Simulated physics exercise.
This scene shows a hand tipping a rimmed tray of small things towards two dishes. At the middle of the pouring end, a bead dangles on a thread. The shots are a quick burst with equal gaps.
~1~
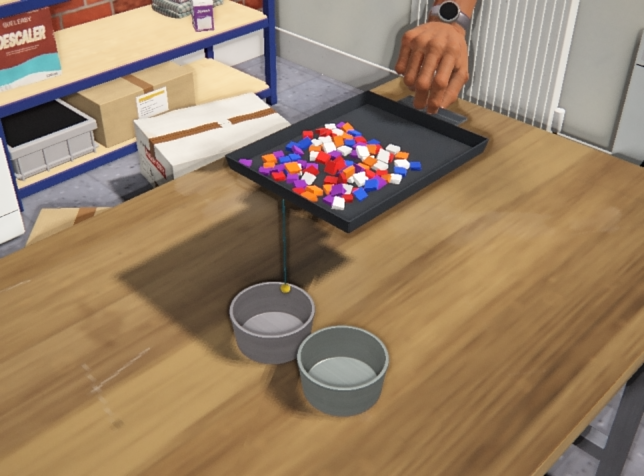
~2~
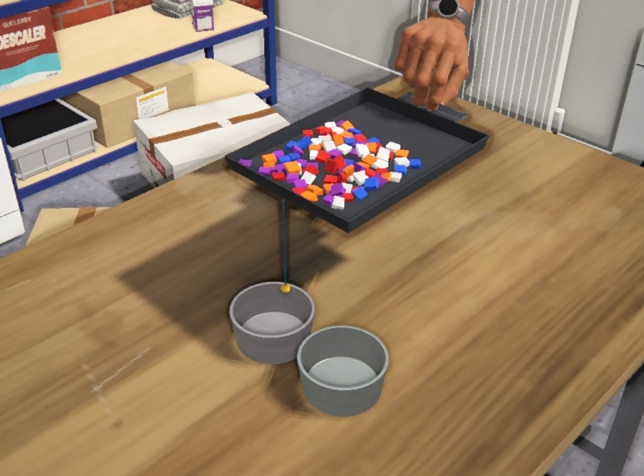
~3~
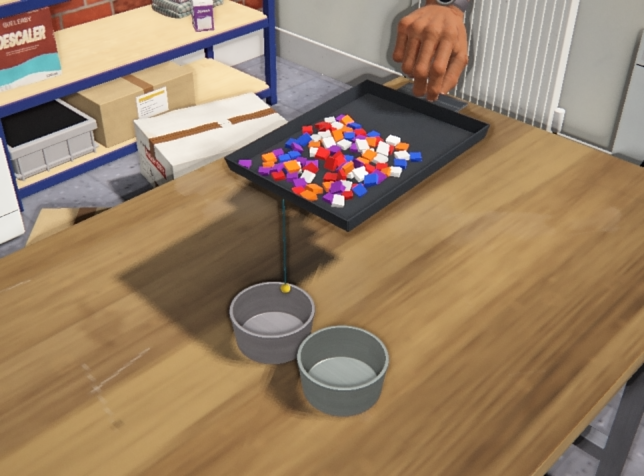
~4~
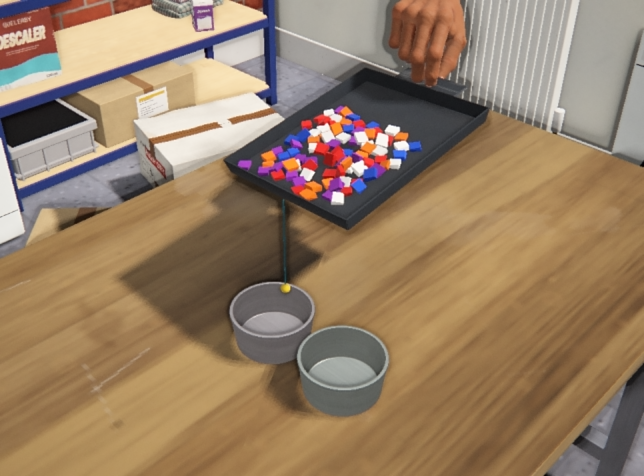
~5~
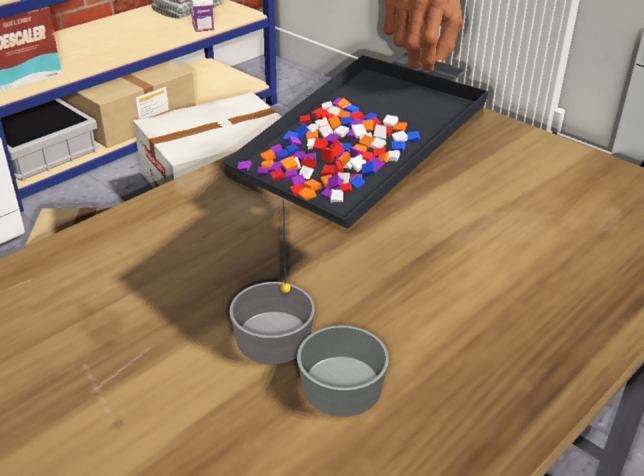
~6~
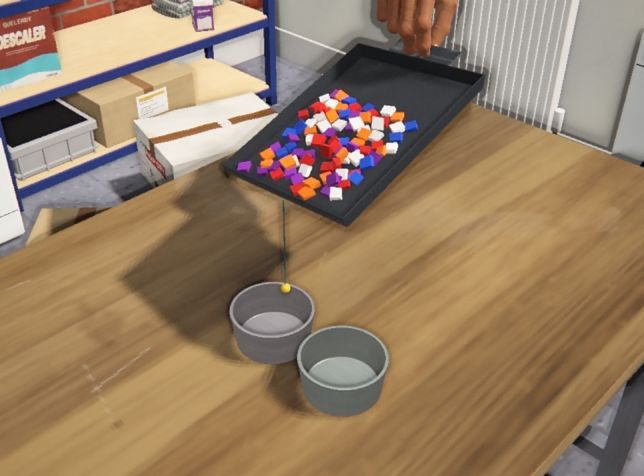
A hand wearing a dark watch raises the far side of a black rimmed tray above a wooden table, seen from above in a room with blue-framed shelves and a white radiator. Red, white, blue, orange and purple tiles lie heaped on it, with a yellow bead hanging over two grey dishes below. The tray steepens gradually, its near edge dipping slightly left, while the camera stays still.
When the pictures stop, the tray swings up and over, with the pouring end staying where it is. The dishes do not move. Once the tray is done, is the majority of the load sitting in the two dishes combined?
No, only a minority is there.
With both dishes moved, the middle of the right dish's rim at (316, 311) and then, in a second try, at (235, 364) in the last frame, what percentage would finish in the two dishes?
It would be near 30 per cent first and near 10 per cent second.
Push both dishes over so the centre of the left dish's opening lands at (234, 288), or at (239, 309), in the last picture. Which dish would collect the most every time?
Result, first place: The lefthand one; second place: The lefthand one.
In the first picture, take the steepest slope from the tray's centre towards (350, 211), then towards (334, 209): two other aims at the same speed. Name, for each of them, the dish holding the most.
Try one: The rightmost dish. Try two: The rightmost dish.
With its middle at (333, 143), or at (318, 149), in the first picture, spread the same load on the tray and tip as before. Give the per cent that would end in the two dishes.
Shares in turn: 20 % and 20 %.
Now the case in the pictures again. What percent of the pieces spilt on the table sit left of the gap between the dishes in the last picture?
Close to 100 in a hundred.
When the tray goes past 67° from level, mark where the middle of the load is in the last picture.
I'd put it at about (271, 163).
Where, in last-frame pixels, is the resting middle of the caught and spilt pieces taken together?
The centre ends up roughly at (213, 316).
Shortly afterwards, tray tipped steeply; all but a few on the tray; only a few in the air.
Next, tray tipped past a quarter turn; a little on the tray; a little in the left dish; near half outside both; near a third in the air.
Some moments later, tray tipped past a quarter turn; near a quarter in the left dish; the bulk outside both.
In the end, tray tipped past a quarter turn; none at all in the right dish; near a quarter in the left dish; the bulk outside both.
